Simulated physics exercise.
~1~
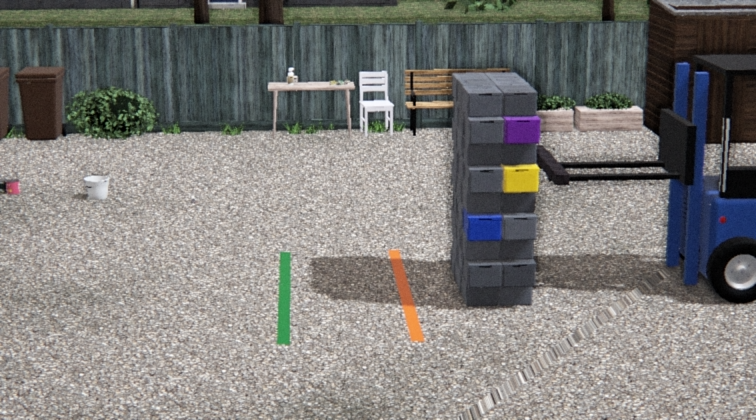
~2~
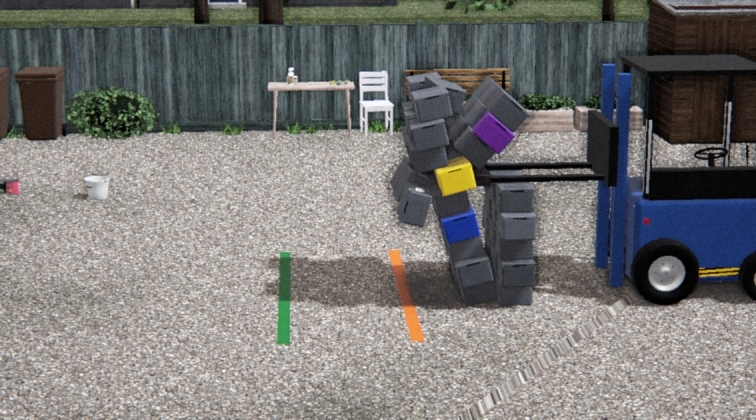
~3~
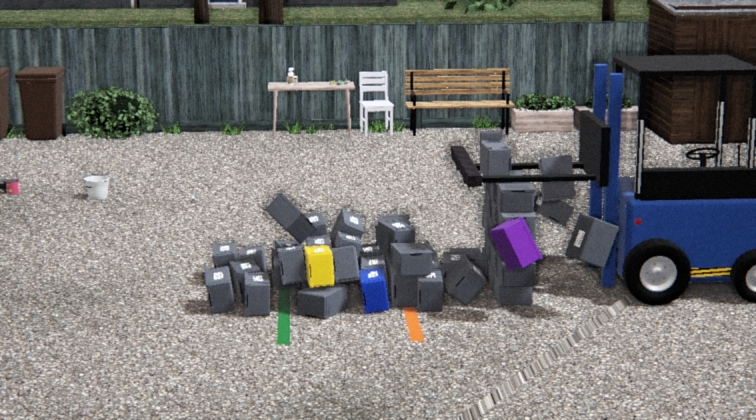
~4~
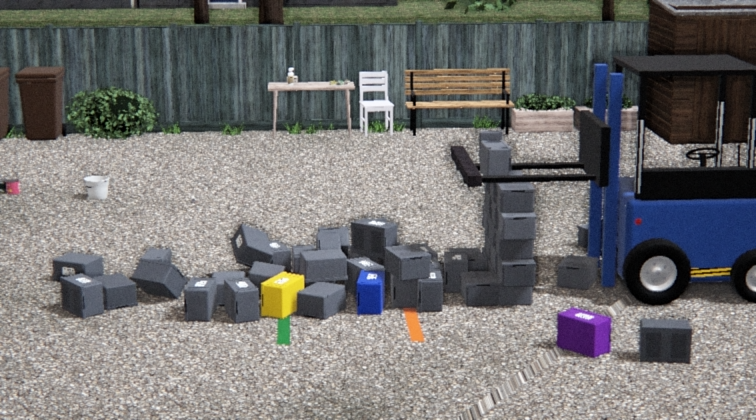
A blue forklift rams a tall stack of gray totes, scattering most across the gravel.
